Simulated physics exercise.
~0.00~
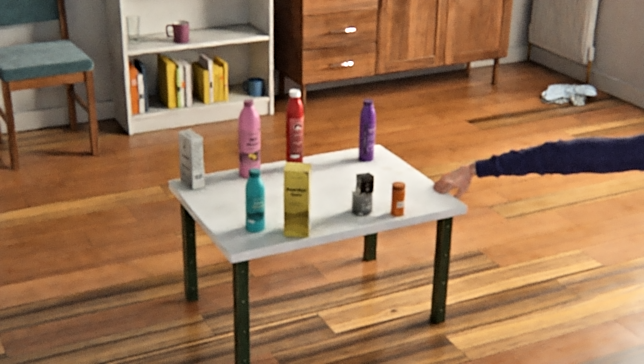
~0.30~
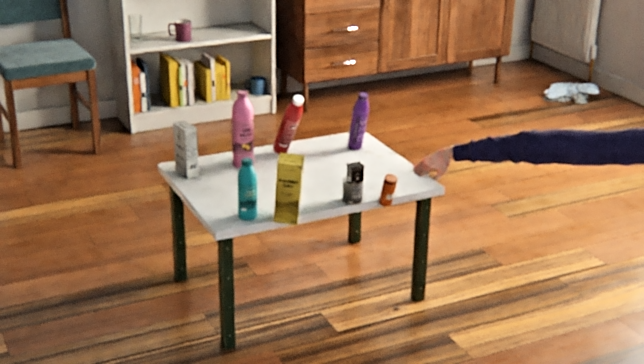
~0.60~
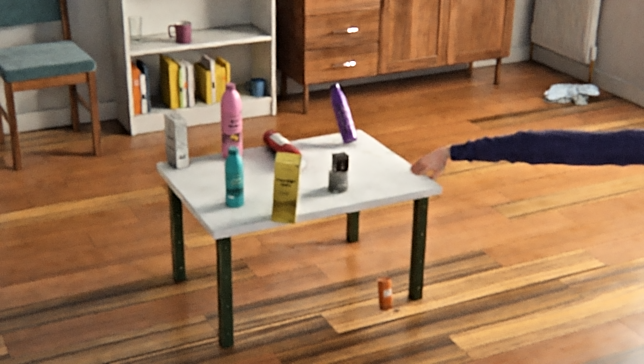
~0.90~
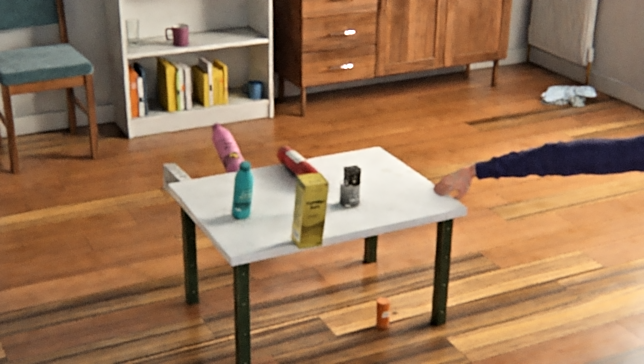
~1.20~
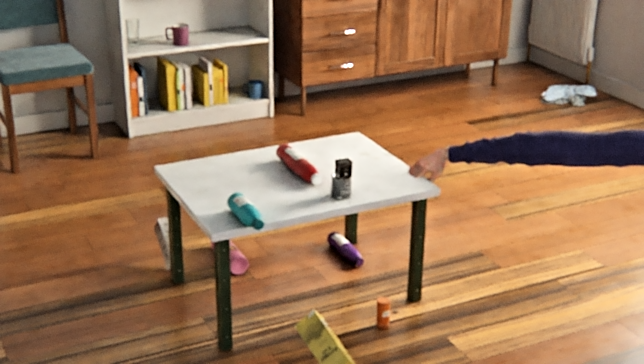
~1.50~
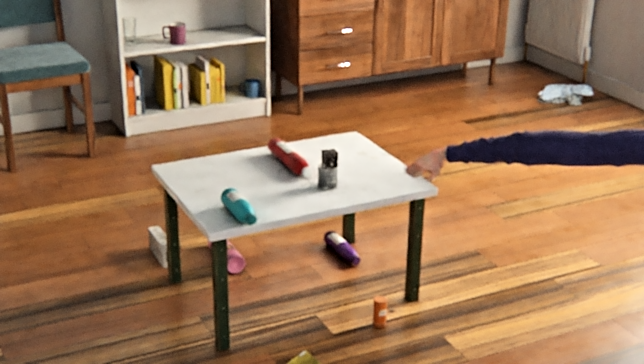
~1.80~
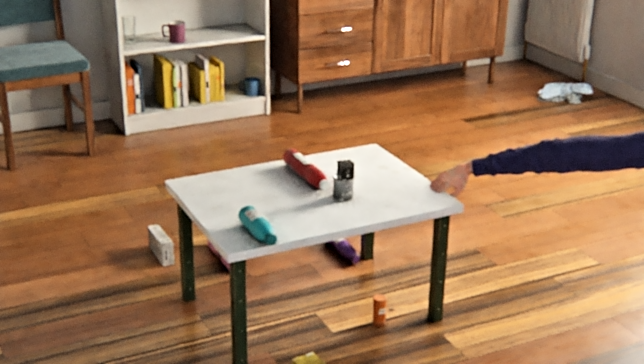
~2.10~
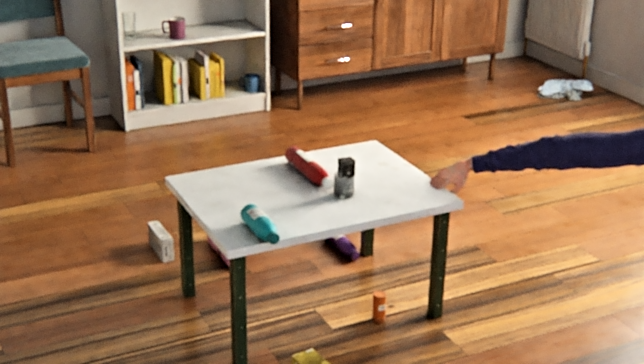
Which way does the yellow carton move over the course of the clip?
The yellow carton moves down, dropping from the tabletop to the floor, where it ends up lying on its side.
